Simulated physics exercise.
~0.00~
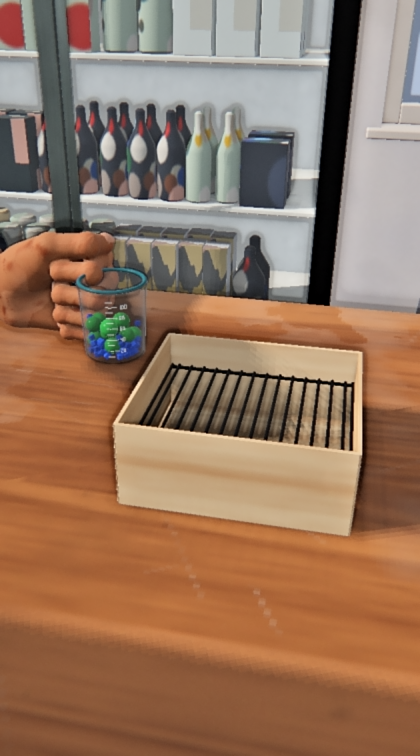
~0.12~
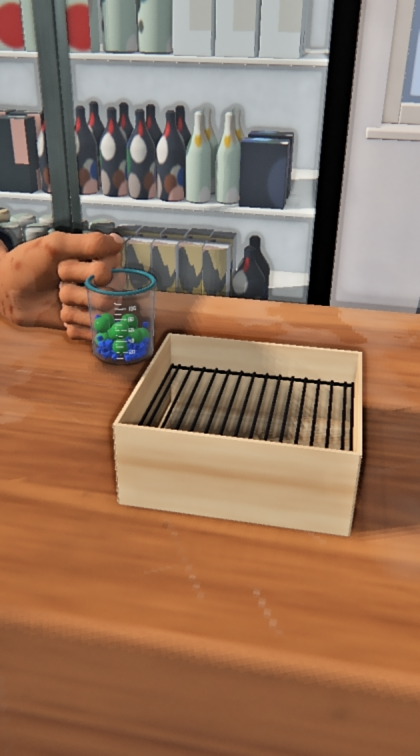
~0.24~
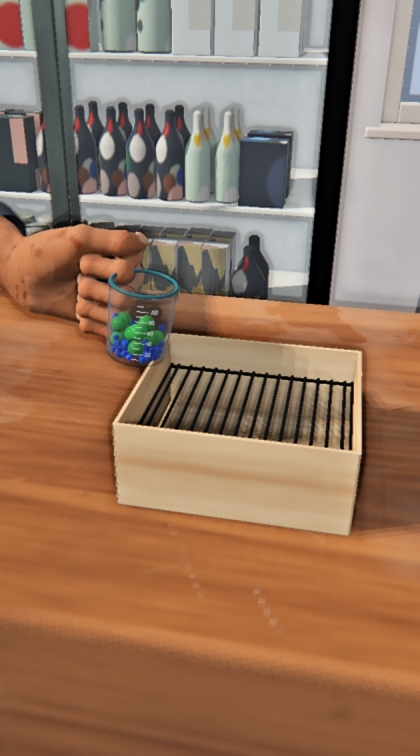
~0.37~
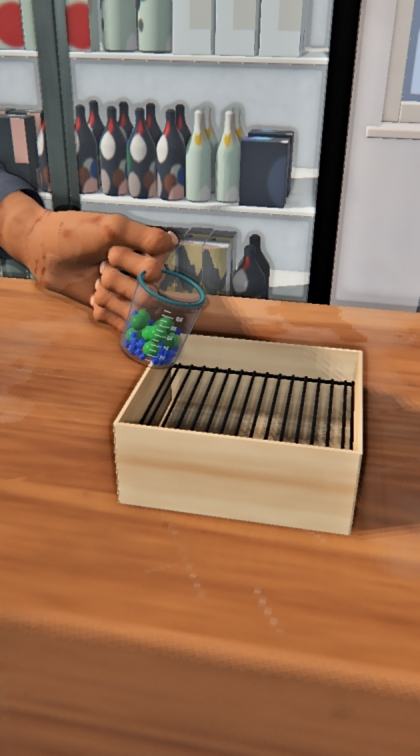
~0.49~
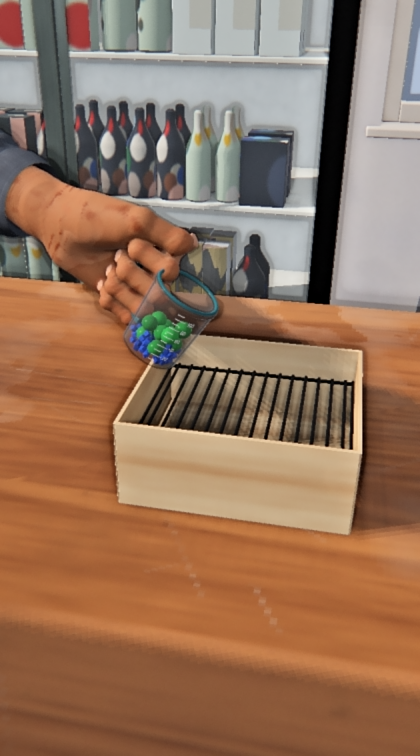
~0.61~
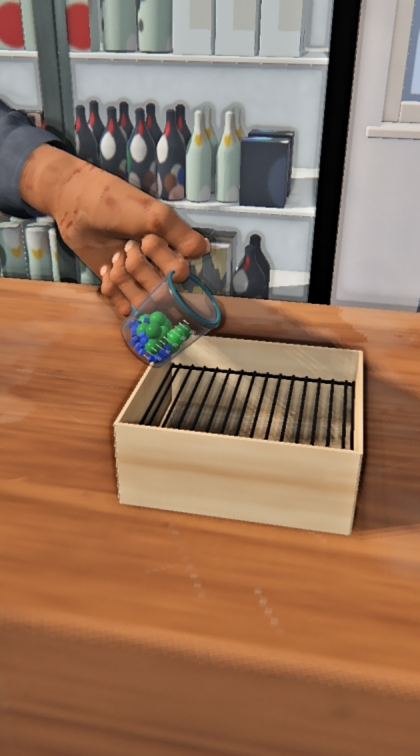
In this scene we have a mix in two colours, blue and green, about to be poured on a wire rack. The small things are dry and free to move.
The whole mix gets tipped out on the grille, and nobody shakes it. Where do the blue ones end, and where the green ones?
So the blue ones do get through while the green ones don't get through.
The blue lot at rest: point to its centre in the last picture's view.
The middle comes to rest around (214, 448).
Around 0.82 s, blue ones, all in the cup; green ones, all in the cup.
Around 1.08 s, blue ones, all in the cup; green ones, all in the cup.
Around 1.36 s, blue ones, nearly all in the cup, a stray few on or over the wires; green ones, about a third in the cup, about two thirds on or over the wires.
Finally (2.5 s), blue ones, all under the rack; green ones, all on the wires, none under the rack.
